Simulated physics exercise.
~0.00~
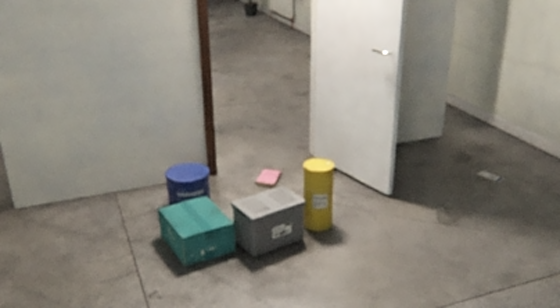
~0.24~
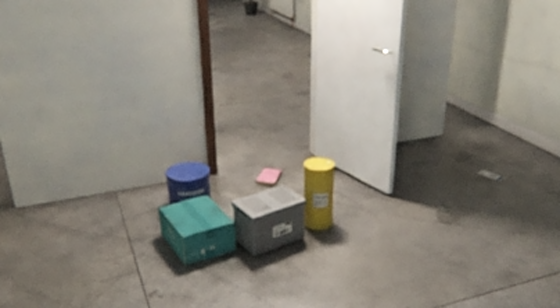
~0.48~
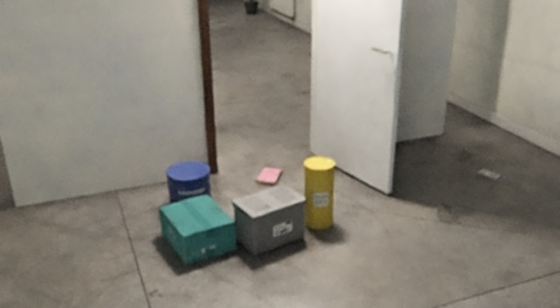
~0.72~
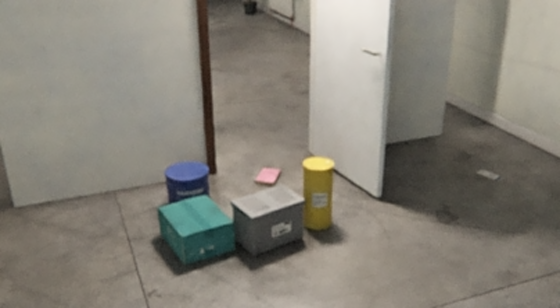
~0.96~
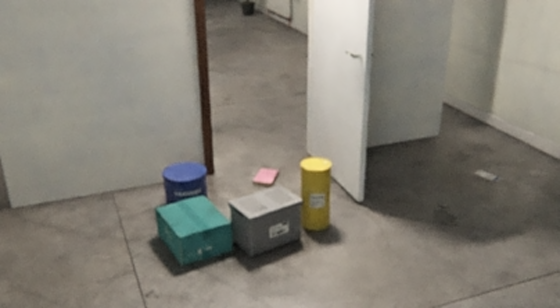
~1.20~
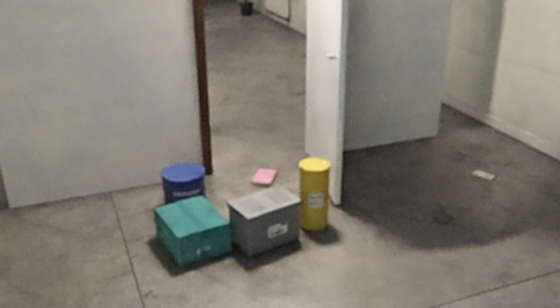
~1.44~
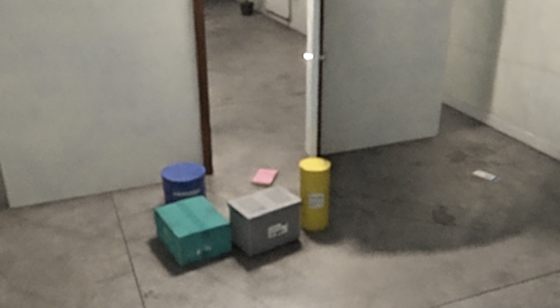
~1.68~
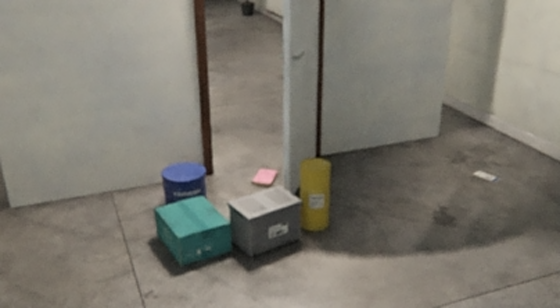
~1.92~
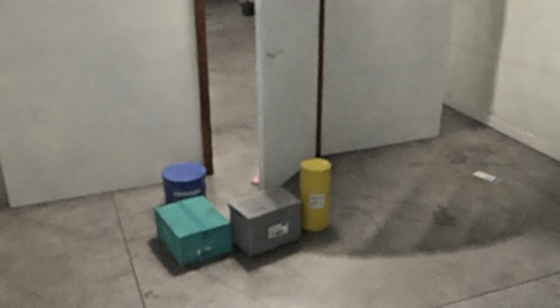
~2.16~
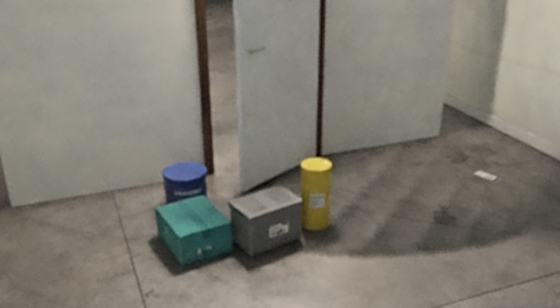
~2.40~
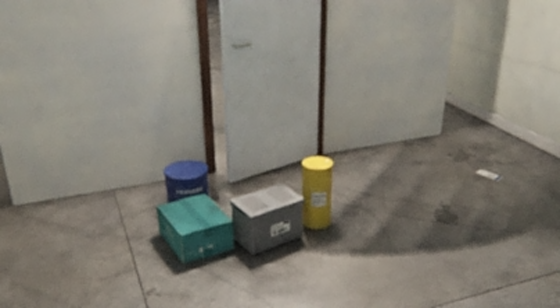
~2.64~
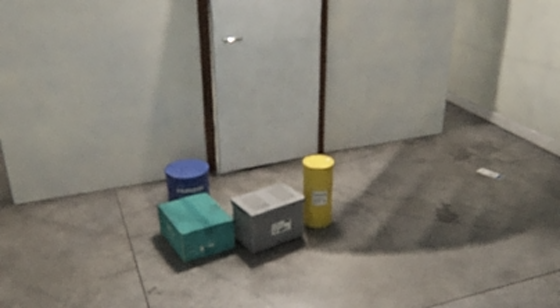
In a bare concrete-floored room, an open door swings shut past a small pink item.
